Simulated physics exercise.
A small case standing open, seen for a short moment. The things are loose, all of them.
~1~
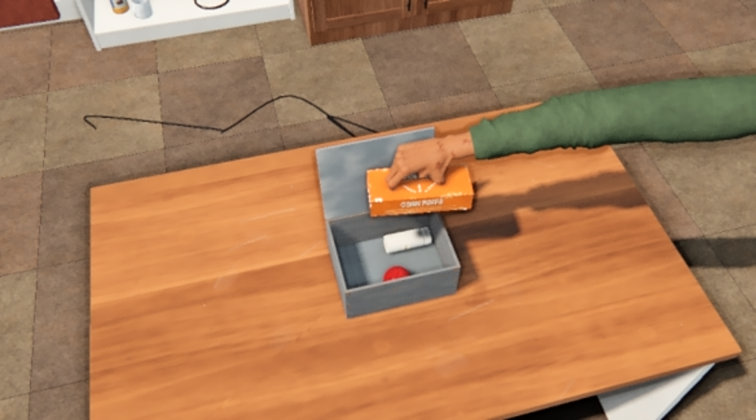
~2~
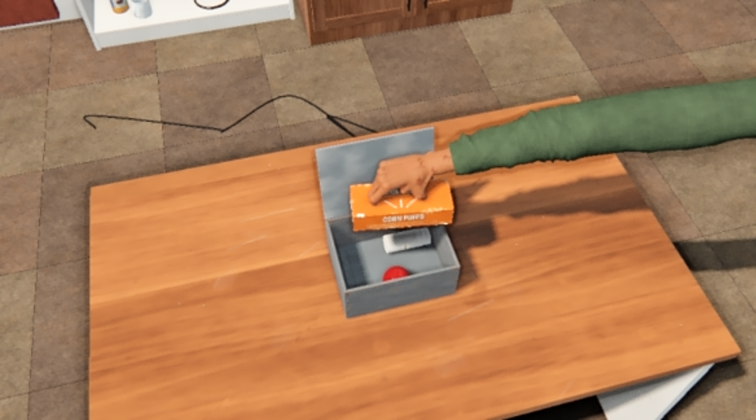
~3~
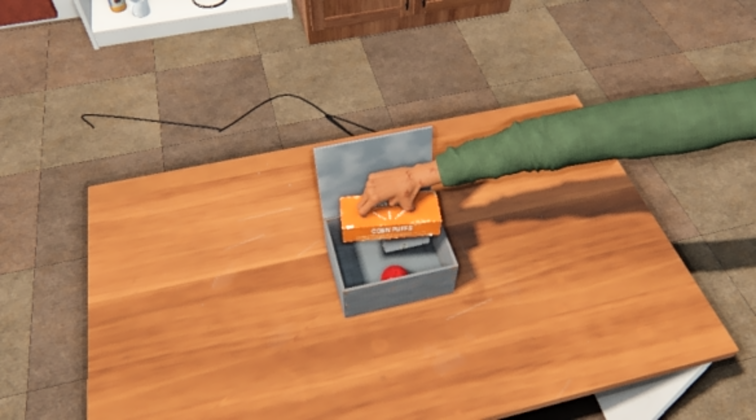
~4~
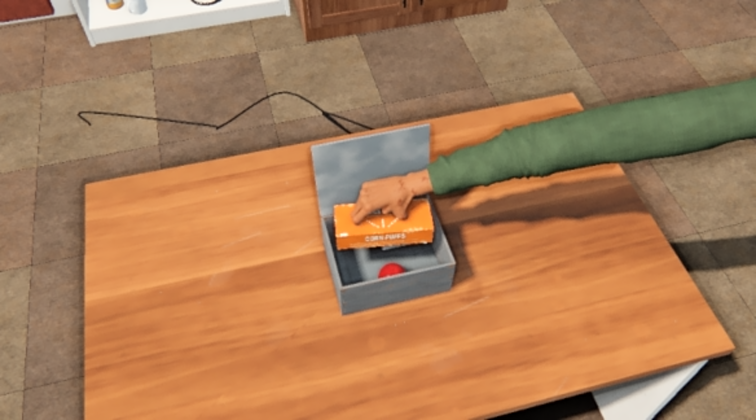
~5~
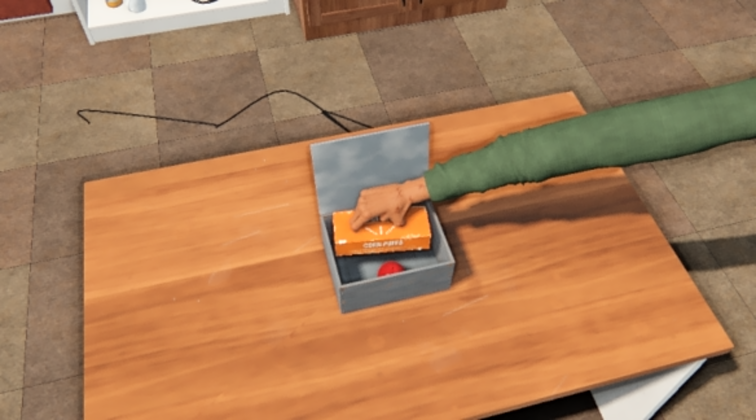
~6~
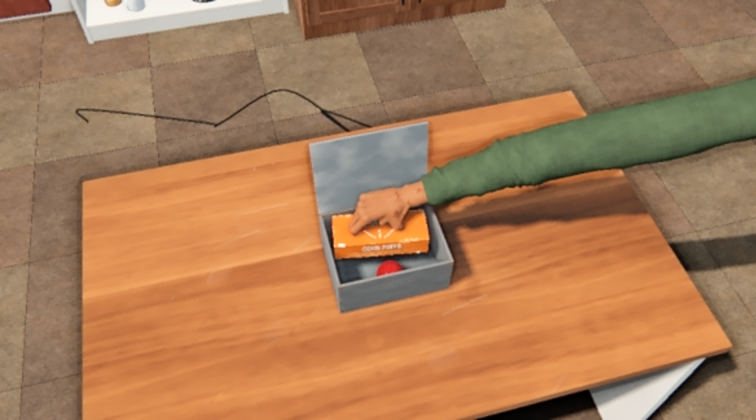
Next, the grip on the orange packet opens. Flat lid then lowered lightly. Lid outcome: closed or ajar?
Closed.
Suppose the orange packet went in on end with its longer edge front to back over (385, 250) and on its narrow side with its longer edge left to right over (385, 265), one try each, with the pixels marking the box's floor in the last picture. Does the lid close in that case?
Well, first it won't go down, and then it fits down fine.
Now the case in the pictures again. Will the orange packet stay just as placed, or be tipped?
By the end it has leaned over.
Then, 0.50 s past the last view, orange packet on its side near (385, 254).
Then, 1.50 s past the last view, lid 65° above the rim; orange packet on its side near (385, 254).
Then, 2.00 s past the last view, lid 14° above the rim; orange packet on its side near (385, 254).
Finally, lid shut; down or leaning hard in the box, orange packet; the other 2 still in place. Final places as the last picture's camera would see them, orange packet near (385, 254).
